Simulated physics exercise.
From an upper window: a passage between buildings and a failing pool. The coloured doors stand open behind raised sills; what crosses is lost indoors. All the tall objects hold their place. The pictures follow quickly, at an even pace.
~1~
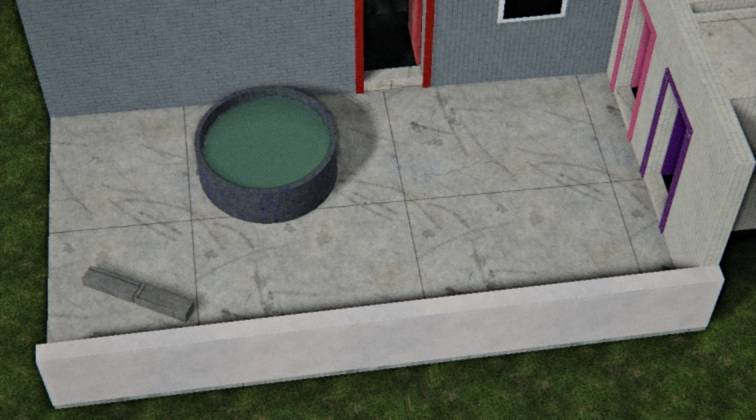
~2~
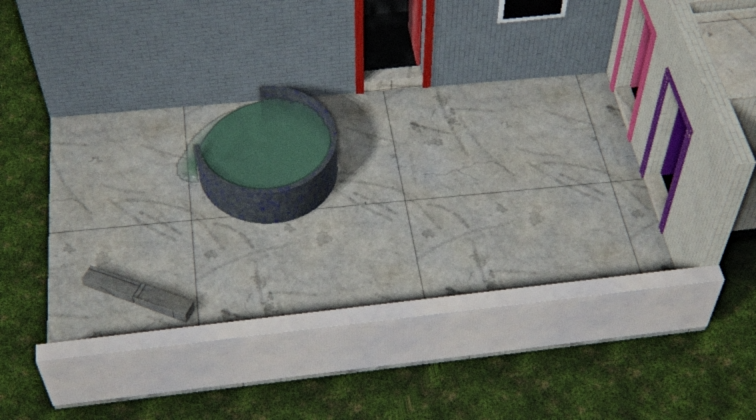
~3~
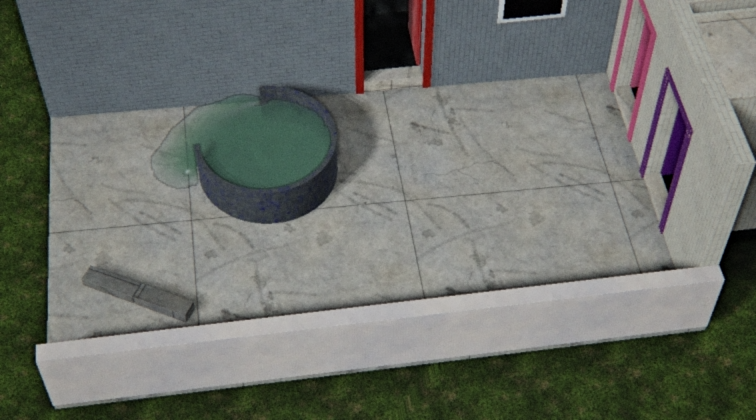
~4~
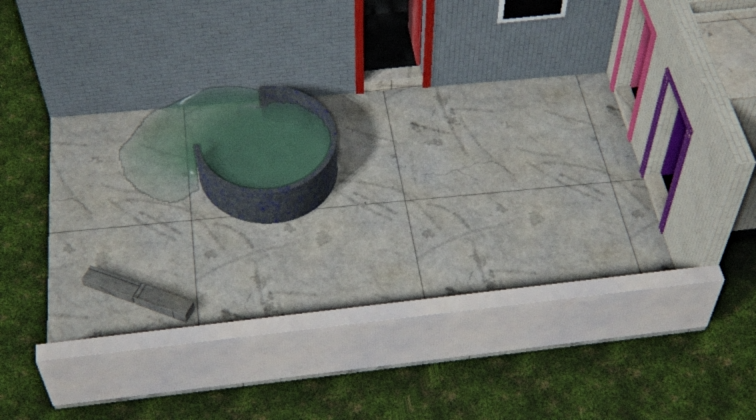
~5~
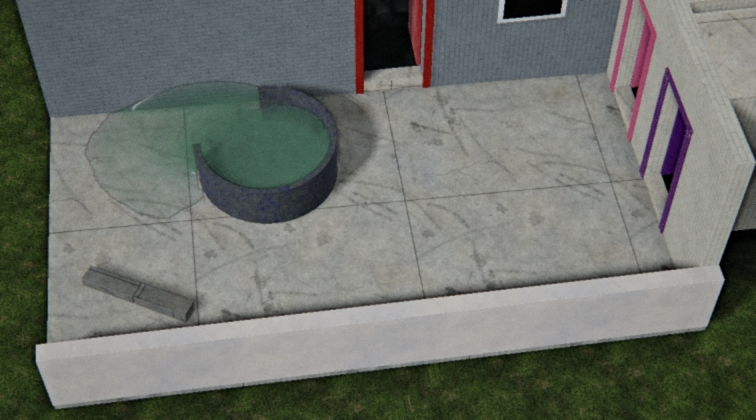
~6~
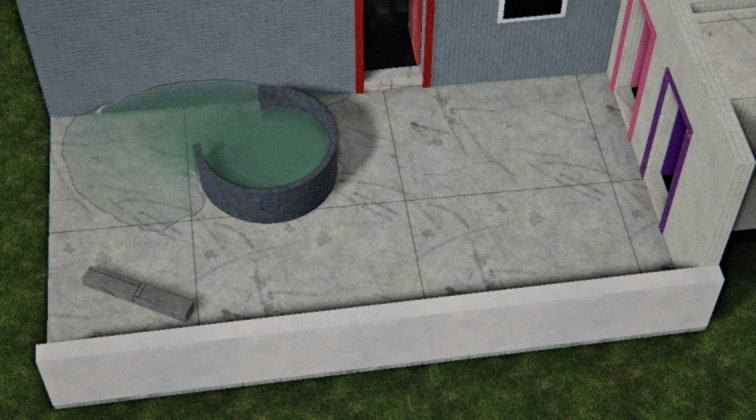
Green water pours from a gap in the round tank's left side and spreads across the paving.
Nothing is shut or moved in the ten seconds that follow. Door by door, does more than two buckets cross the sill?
In the end: The red door holds within the limit; the purple door holds within the limit; the pink door holds within the limit.
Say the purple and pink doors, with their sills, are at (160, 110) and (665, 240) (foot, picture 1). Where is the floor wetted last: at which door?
That is the pink door.
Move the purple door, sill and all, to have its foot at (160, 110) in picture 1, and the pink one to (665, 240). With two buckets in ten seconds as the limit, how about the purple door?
The purple door passes that mark.
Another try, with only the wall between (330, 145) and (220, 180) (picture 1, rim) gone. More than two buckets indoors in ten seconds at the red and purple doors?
Then: The red door holds; the purple door lets more in.
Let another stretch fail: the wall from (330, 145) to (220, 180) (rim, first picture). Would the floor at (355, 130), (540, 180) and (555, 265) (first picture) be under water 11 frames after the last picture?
One after the other: Free of water, clear, flooded.
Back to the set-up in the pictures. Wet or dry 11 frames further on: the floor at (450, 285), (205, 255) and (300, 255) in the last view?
As listed: No water, dry, free of water.
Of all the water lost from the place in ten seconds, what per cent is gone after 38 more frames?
About 95 per cent.
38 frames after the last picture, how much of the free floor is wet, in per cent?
Roughly 40 per cent.
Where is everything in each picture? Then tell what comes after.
The round tank at (266, 142) is whole and still, in the first frame.
The front is at a hidden place, out from the gap on the round tank's far side, in the second frame.
Water pours out on the round tank's far side and has run to (162, 174), in the third frame.
Water pours out on the round tank's far side and has run to (132, 174), in the fourth frame.
The front is at (93, 155), out from the gap on the round tank's far side, in the fifth frame.
The front is at (72, 138), out from the gap on the round tank's far side, in the sixth frame.
A moment on, water covers 20 % of the floor; the red door wet at the sill, nothing in, the purple door not reached, the pink door not reached.
Next, water covers 20 % of the floor; the red door wet at the sill, nothing in, the purple door not reached, the pink door not reached.
Then, water covers 40 % of the floor; the red door wet at the sill, nothing in, the purple door not reached, the pink door wet at the sill, nothing in.
Later, water covers 40 % of the floor; the red door wet at the sill, nothing in, the purple door wet at the sill, nothing in, the pink door wet at the sill, nothing in.
In the end, water covers 45 % of the floor; the red door wet at the sill, nothing in, the purple door wet at the sill, nothing in, the pink door wet at the sill, nothing in.
